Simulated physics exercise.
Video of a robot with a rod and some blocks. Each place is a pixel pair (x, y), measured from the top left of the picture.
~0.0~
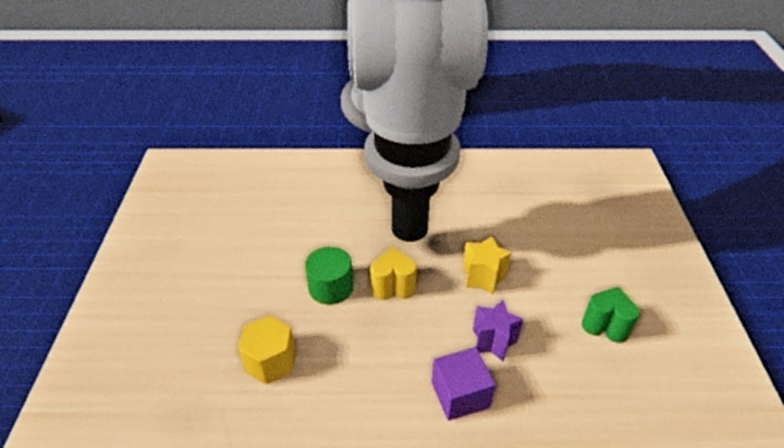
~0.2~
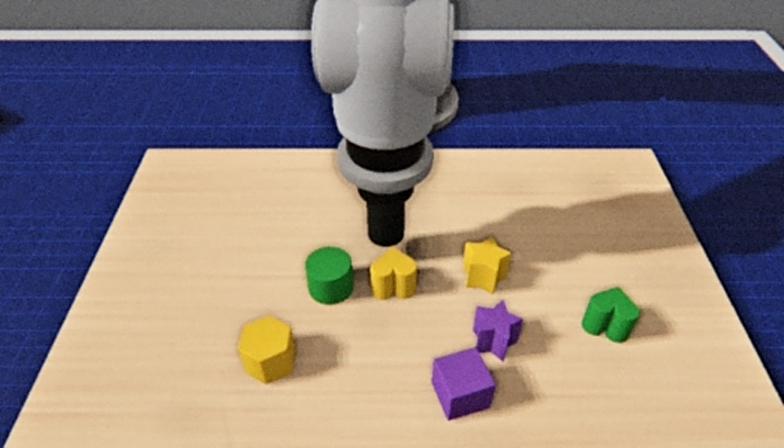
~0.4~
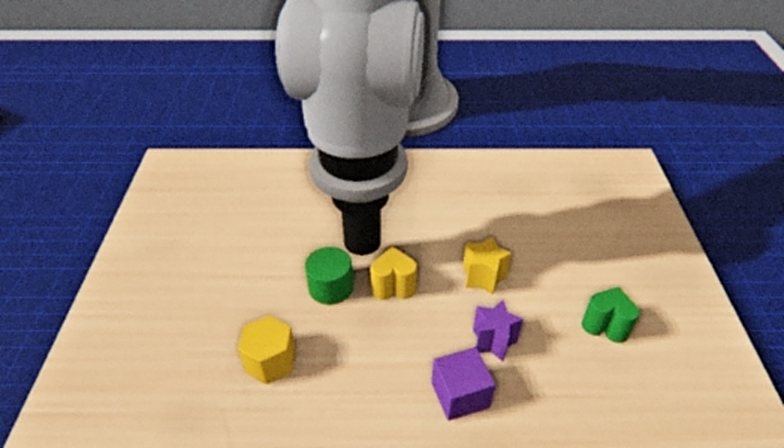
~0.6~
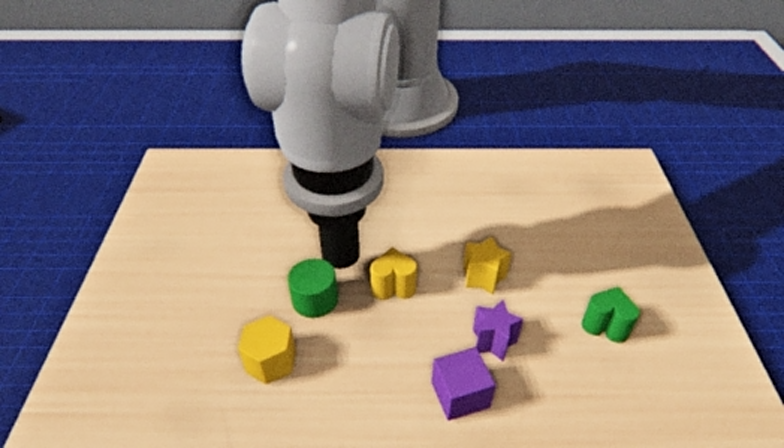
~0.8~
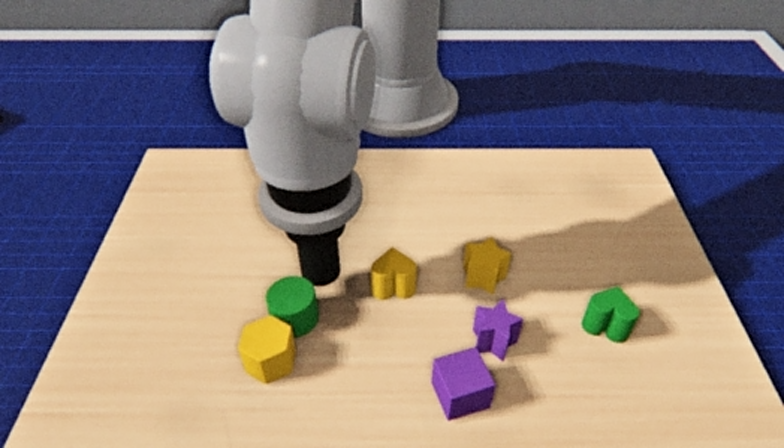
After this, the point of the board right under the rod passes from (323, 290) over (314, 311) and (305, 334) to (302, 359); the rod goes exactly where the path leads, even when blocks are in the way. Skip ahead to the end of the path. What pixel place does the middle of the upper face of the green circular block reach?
The spot you're after is about (249, 327) in the image.
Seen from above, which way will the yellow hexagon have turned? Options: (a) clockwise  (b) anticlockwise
(b)
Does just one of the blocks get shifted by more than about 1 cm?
I believe not.
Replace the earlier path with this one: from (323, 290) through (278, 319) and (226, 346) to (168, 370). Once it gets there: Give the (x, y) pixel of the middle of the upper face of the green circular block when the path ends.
In the picture, that point is around (156, 389).
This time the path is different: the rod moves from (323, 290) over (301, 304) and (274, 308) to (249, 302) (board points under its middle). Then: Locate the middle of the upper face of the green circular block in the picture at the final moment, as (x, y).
The middle of its upper face should be somewhere near (240, 318).
On the path given first. Halfway along, rod at (306, 304); yellow hexagon at (244, 361), turned 30° anticlockwise; green circular block at (262, 318).
At the end, rod at (299, 341); yellow hexagon at (237, 372), turned 35° anticlockwise; green circular block at (249, 327); yellow heart block not moved.
